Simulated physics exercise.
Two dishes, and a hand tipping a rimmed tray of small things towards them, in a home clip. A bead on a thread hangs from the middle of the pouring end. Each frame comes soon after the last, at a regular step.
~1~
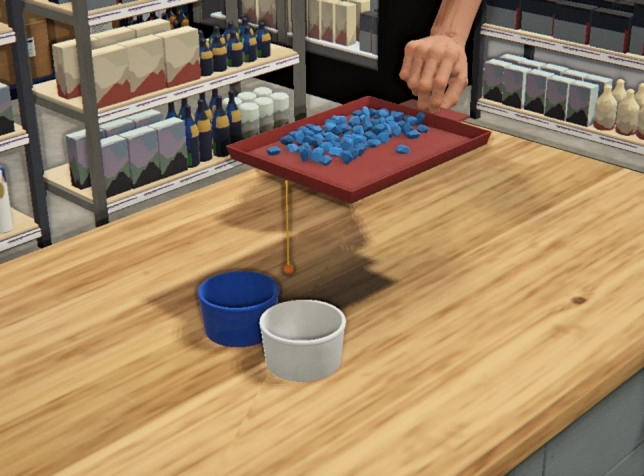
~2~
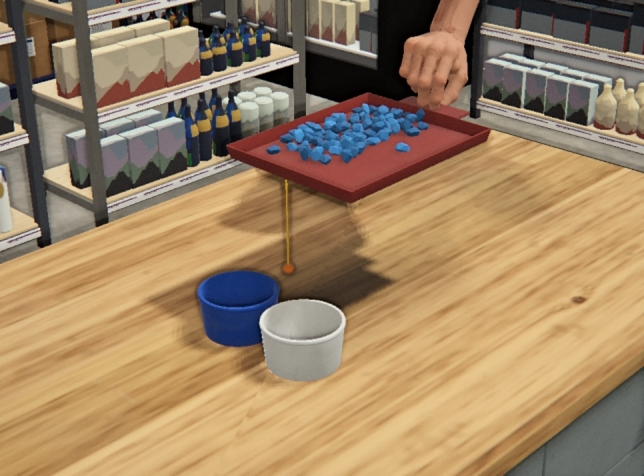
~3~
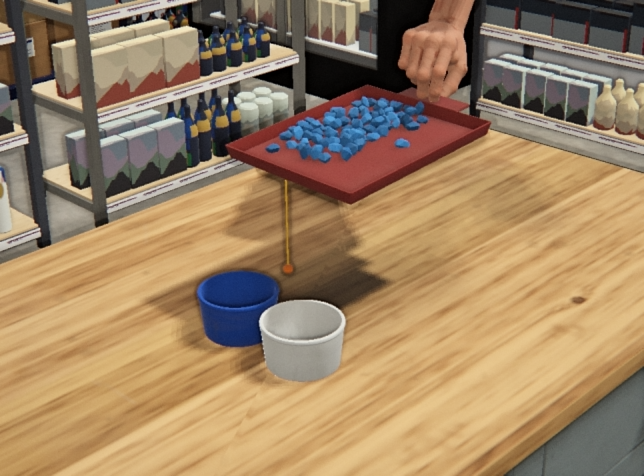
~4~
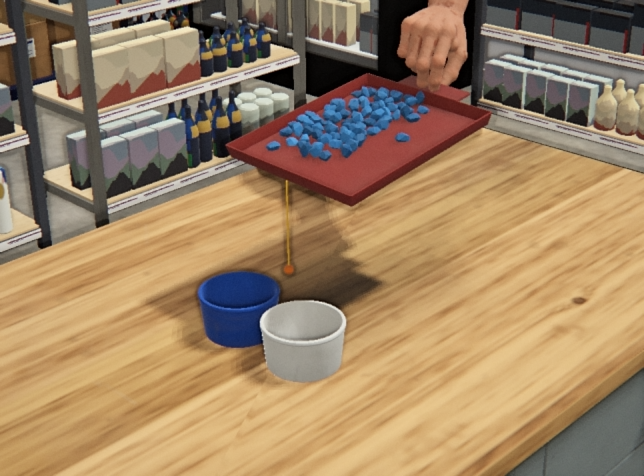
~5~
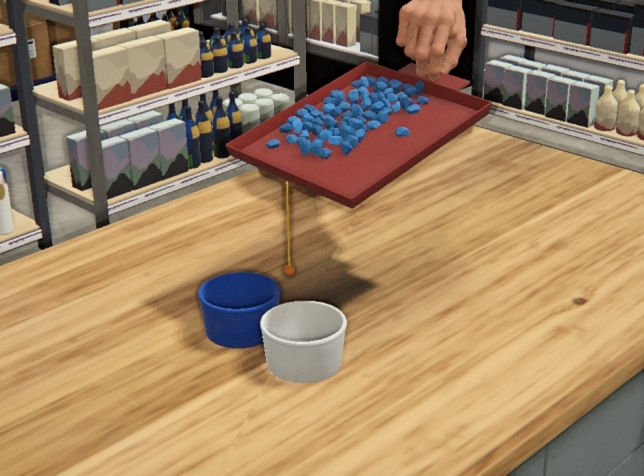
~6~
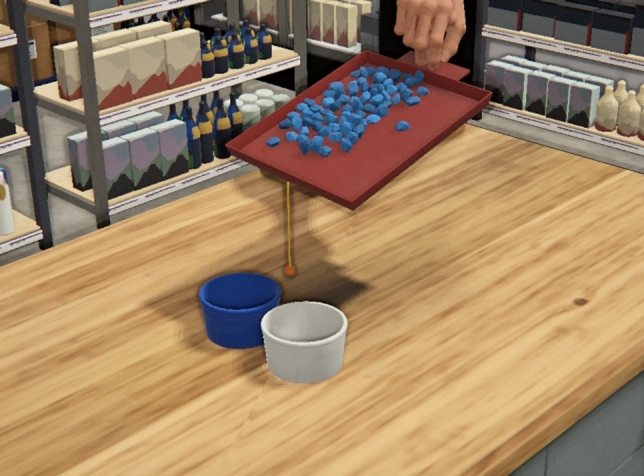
In a shop with stocked shelves, a hand holds a red tray of small blue stones above a wooden counter with a blue dish and a white dish, then gradually raises the tray's far side, steepening its slant.
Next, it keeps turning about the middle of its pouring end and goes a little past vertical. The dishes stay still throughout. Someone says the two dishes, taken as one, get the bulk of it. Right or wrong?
Right, they get more than half.
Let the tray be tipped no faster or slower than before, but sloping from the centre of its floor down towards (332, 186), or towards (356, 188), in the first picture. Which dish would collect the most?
On the first try it's the right-side dish, on the second the right-side dish.
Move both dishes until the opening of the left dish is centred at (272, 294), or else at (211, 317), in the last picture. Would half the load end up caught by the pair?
The bulk of it and then Short of half.
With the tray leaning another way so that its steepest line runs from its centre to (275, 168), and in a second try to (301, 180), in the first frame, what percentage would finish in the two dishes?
First heading 40 %, second heading 80 %.
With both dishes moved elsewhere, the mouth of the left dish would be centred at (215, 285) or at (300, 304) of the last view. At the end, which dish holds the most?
Result, first place: The righthand one; second place: The lefthand one.
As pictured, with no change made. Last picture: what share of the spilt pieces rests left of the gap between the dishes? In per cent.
Around 50 %.
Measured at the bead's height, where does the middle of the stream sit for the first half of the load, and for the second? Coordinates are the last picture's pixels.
Around (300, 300), followed by around (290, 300).
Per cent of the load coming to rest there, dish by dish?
At the end, 20 percent of the load sits in the left dish and 50 percent in the right dish.
Just after the last frame, tray tipped steeply; the larger part on the tray; about a tenth in the air.
A moment on, tray tipped right over; roughly a third on the tray; roughly a quarter in the right dish; about a tenth in the left dish; about a tenth outside both; roughly a quarter in the air.
Further on, tray tipped past a quarter turn; roughly half in the right dish; roughly a quarter in the left dish; roughly a quarter outside both.
When it is over, tray tipped past a quarter turn; roughly half in the right dish; roughly a quarter in the left dish; roughly a quarter outside both.
